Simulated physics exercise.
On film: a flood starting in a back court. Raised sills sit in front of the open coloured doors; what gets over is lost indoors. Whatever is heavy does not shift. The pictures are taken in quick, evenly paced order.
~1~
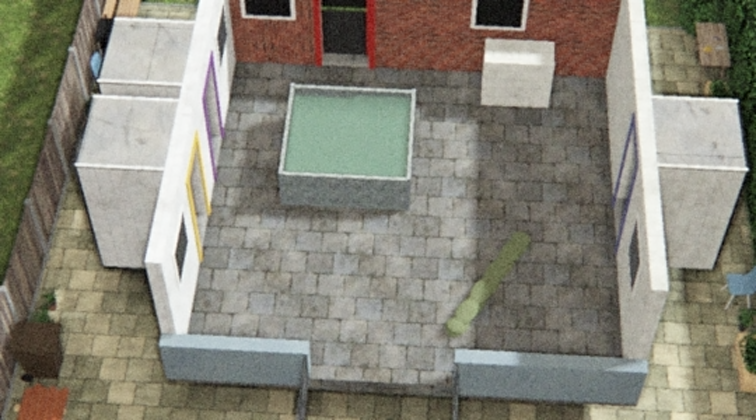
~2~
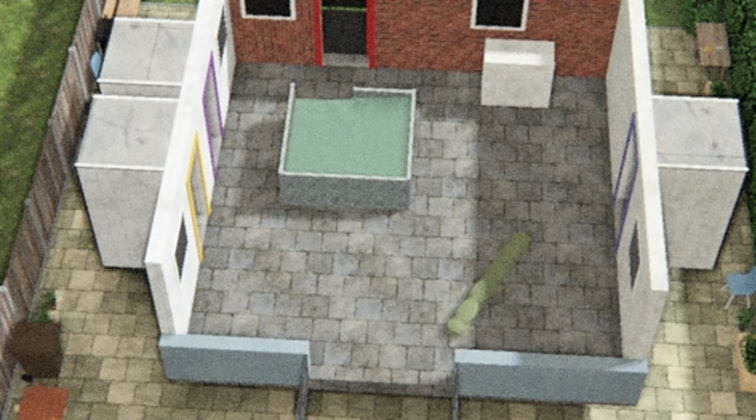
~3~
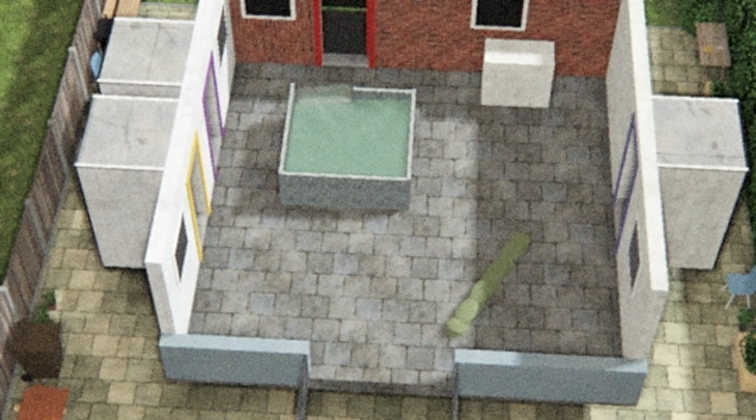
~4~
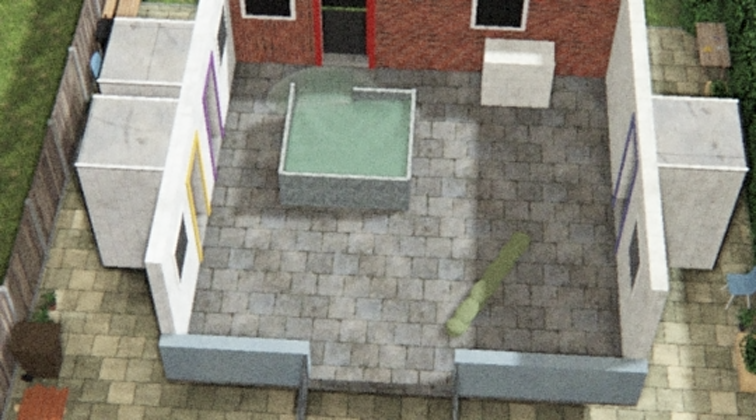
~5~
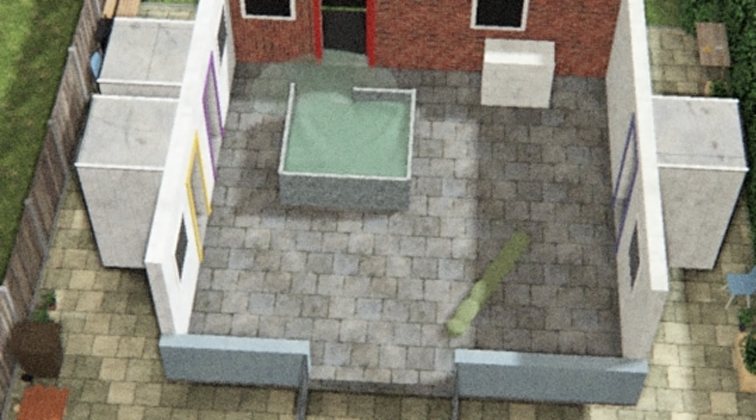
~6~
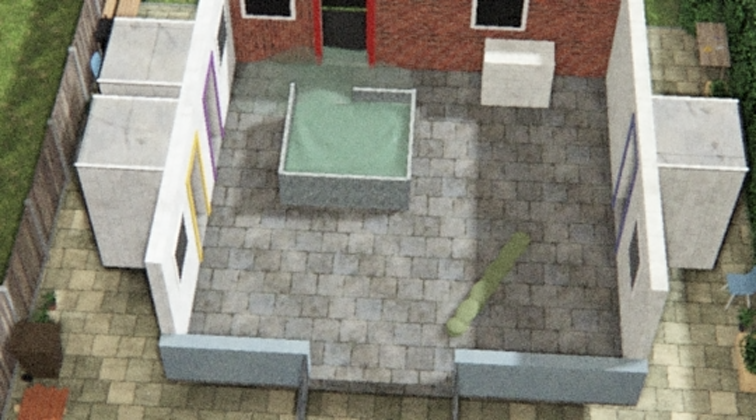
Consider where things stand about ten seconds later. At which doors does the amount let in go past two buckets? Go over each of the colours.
Door by door: The purple door stays at two or fewer; the red door goes past two; the blue door stays at two or fewer; the yellow door stays at two or fewer.
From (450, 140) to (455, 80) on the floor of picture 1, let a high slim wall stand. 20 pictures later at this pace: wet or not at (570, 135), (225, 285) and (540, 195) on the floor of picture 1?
In order: Untouched, soaked, untouched.
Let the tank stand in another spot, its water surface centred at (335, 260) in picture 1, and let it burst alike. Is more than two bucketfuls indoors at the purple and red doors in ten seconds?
Lab note - purple tops the mark, red tops the mark.
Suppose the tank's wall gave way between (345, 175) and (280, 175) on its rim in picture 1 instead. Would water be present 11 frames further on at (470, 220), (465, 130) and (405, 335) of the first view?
The first spot is spared, the second spared and the third soaked.
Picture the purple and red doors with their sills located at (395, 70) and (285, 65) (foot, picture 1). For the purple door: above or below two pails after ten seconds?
So then the purple door tops it.
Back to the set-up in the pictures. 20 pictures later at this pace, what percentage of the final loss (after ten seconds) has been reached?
Close to 65 per cent, I'd say.
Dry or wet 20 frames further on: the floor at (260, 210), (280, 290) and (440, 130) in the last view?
In that order the points end up soaked, soaked and soaked.
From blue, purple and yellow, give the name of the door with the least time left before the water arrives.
The purple door is the one.
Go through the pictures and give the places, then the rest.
The first frame shows still water in the tank at (349, 134).
In the second frame, the front is at a hidden place, out from the gap on the tank's far side.
In the third frame, the front is at a hidden place, out from the gap on the tank's far side.
In the fourth frame, the front is at (344, 67), out from the gap on the tank's far side.
In the fifth frame, water pours out on the tank's far side and has run to (276, 64).
In the sixth frame, water pours out on the tank's far side and has run to (252, 63).
A moment on, water covers 10 % of the floor; the purple door not reached, the red door far over two buckets in, the blue door not reached, the yellow door not reached.
Next, water covers 20 % of the floor; the purple door wet at the sill, nothing in, the red door far over two buckets in, the blue door not reached, the yellow door not reached.
Then, water covers 40 % of the floor; the purple door wet at the sill, nothing in, the red door far over two buckets in, the blue door not reached, the yellow door wet at the sill, nothing in.
Later, water covers 65 % of the floor; the purple door wet at the sill, nothing in, the red door far over two buckets in, the blue door not reached, the yellow door wet at the sill, nothing in.
In the end, water covers 95 % of the floor; the purple door wet at the sill, nothing in, the red door far over two buckets in, the blue door wet at the sill, nothing in, the yellow door wet at the sill, nothing in.
